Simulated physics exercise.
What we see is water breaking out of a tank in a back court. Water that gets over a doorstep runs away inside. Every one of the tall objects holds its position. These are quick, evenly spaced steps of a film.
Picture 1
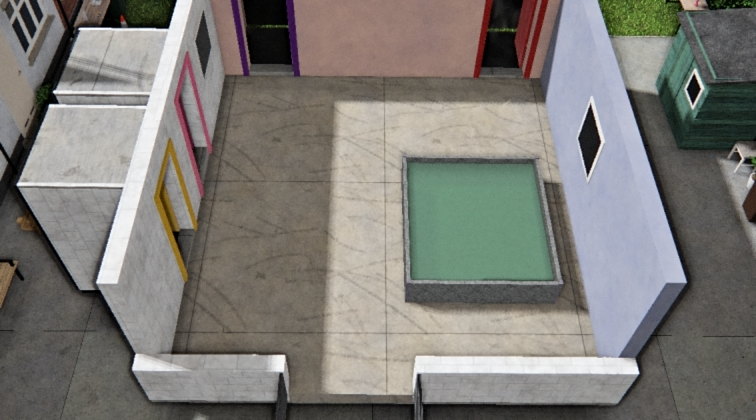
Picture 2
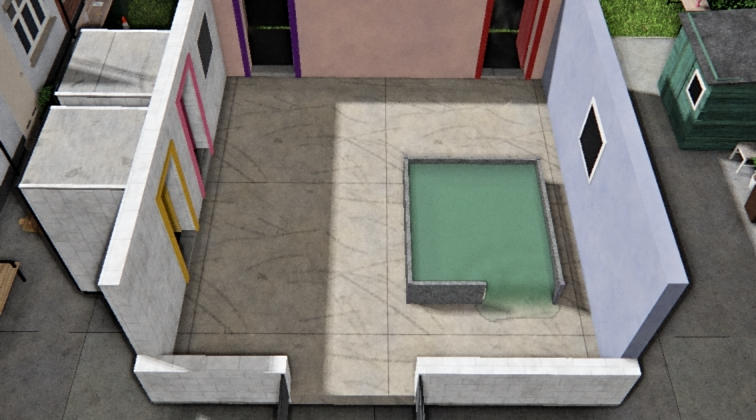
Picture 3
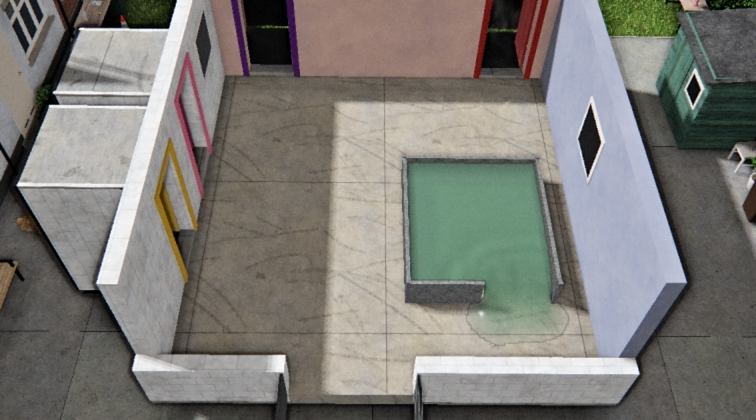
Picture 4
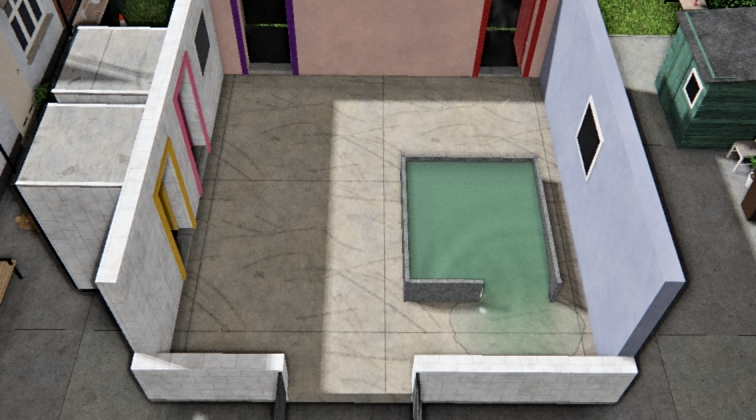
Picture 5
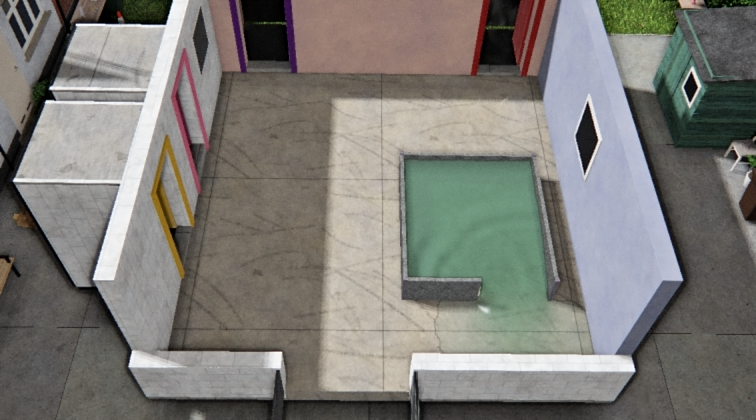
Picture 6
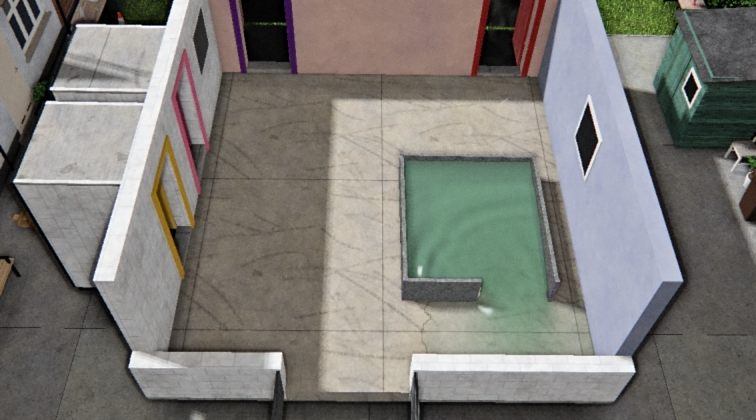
A walled back court with a paved floor, seen from high above, holds a square grey-rimmed tank of green water right of centre. A pale blue wall stands at right, white walls with yellow and pink doorways at left, and a pinkish wall with purple and red doorways behind. The still water breaks out through a gap in the tank's near right side and spreads across the paving, rippling, while the view shifts very slightly.
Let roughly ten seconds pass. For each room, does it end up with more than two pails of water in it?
Most likely the pink door gets two buckets or less, most likely the red door gets too much water, most likely the purple door gets two buckets or less, most likely the yellow door gets too much water.
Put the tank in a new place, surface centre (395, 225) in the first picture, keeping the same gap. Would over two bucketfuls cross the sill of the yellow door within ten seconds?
Then: Yellow holds.
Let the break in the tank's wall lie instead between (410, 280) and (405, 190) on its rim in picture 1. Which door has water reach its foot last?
The door marked red.
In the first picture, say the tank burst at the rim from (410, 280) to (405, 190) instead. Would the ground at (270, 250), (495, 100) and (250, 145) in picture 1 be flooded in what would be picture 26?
Submerged, unwetted, submerged.
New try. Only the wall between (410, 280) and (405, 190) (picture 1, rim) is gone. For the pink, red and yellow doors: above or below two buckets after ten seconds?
Against the threshold, the pink door misses it, the red door misses it and the yellow door beats it.
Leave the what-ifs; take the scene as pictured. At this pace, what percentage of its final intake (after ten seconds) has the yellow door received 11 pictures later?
Around 0 percent.
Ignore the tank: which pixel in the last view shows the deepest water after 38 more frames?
Look near (557, 377).
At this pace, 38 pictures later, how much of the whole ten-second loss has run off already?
My reading is near 55 per cent.
A moment on, water covers 10 % of the floor; the pink door not reached, the red door not reached, the purple door not reached, the yellow door not reached.
Next, water covers 20 % of the floor; the pink door not reached, the red door not reached, the purple door not reached, the yellow door not reached.
Then, water covers 40 % of the floor; the pink door not reached, the red door not reached, the purple door not reached, the yellow door not reached.
Later, water covers 60 % of the floor; the pink door wet at the sill, nothing in, the red door over two buckets in, the purple door not reached, the yellow door over two buckets in.
In the end, water covers 85 % of the floor; the pink door wet at the sill, nothing in, the red door over two buckets in, the purple door wet at the sill, nothing in, the yellow door far over two buckets in.
